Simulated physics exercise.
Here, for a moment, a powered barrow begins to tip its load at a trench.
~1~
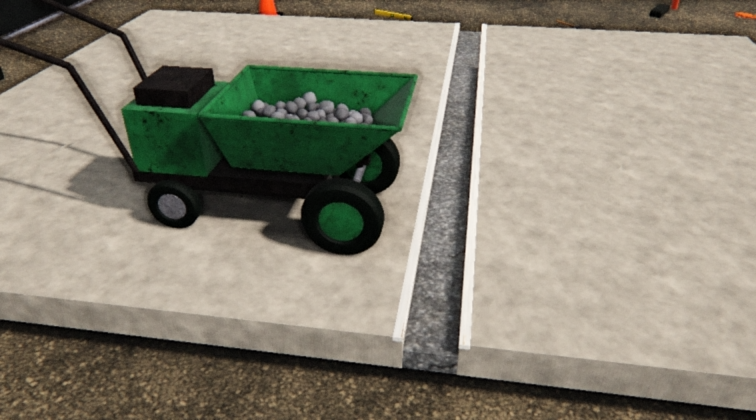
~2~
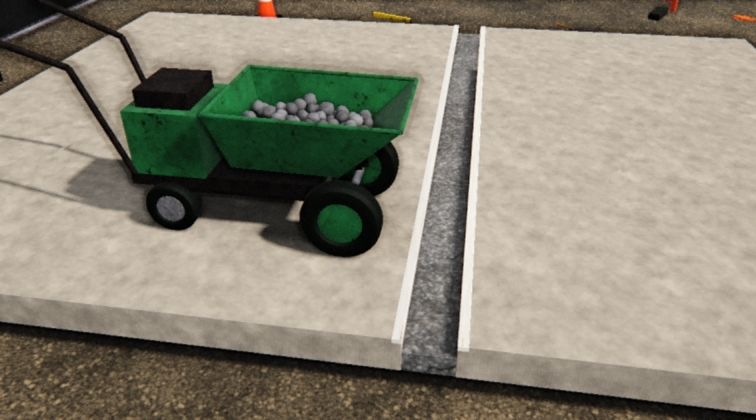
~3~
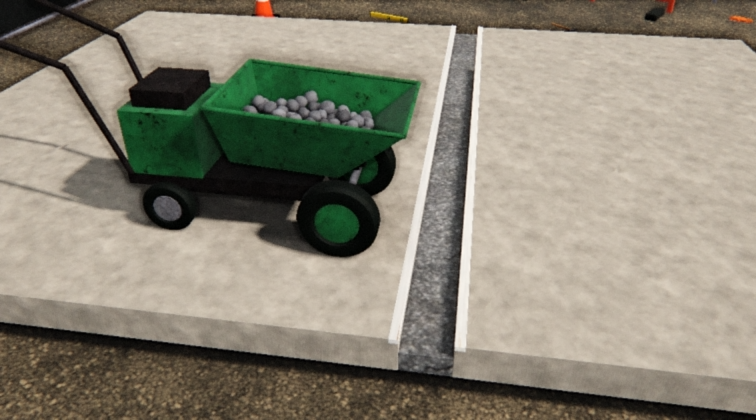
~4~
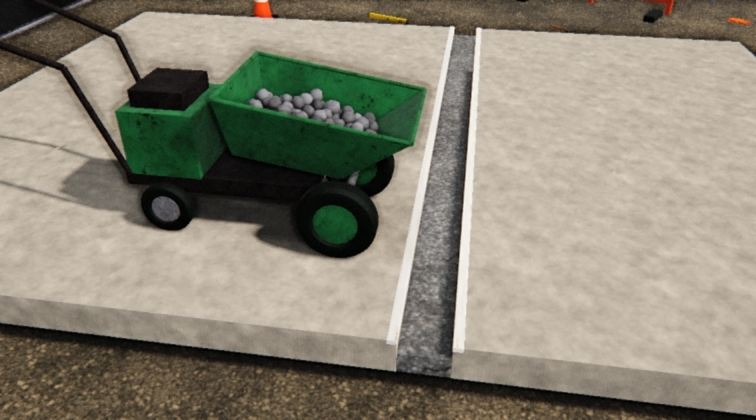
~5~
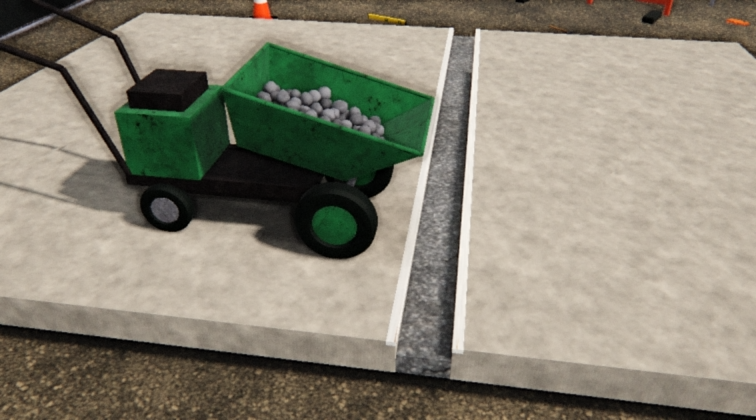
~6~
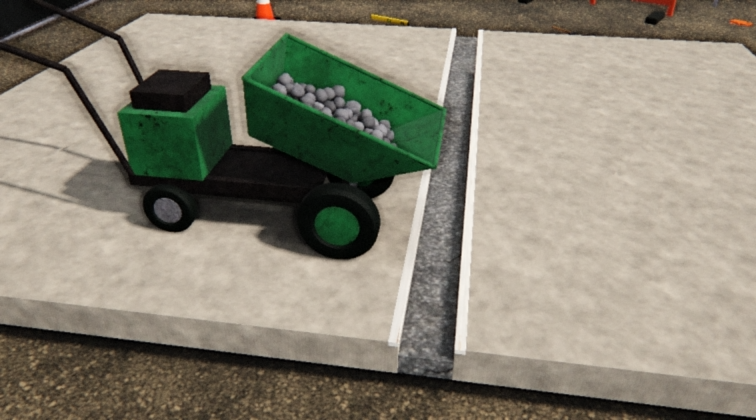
On a pale slab crossed by a narrow, white-edged trench, a green powered barrow stands to the left with its skip level and loaded with round grey cobbles. The skip tilts slightly toward the trench, then its back rises clearly and its front lip lowers, the cobbles still inside.
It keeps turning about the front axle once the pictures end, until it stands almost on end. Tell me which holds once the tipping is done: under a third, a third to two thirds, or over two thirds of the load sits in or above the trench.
What ends in the trench is going to be under one-third of the load.
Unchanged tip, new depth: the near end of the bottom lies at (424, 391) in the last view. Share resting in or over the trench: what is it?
It comes out near 10 percent.
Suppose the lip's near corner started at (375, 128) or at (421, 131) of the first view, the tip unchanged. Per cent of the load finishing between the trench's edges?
You'd get 30 in a hundred the first time and 0 in a hundred the second.
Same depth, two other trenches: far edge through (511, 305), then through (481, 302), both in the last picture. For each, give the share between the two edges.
Result, try 1: 50 in a hundred; try 2: 20 in a hundred.
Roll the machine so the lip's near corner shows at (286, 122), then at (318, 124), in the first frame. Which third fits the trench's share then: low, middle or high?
Under a third, then in the middle band.
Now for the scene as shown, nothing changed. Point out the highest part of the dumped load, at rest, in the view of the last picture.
In the last picture, the peak is close to (494, 231).
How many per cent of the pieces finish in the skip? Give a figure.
I'd put it near 35 percent.
Just after the last frame, skip tipped steeply; every one in the skip.
A moment on, skip tipped right over; roughly a third in the skip; about a tenth in or heaped over the trench; roughly half beyond it.
Further on, skip tipped right over; roughly a third in the skip; about a tenth in or heaped over the trench; roughly two thirds beyond it.
When it is over, skip tipped right over; roughly a third in the skip; about a tenth in or heaped over the trench; roughly two thirds beyond it.
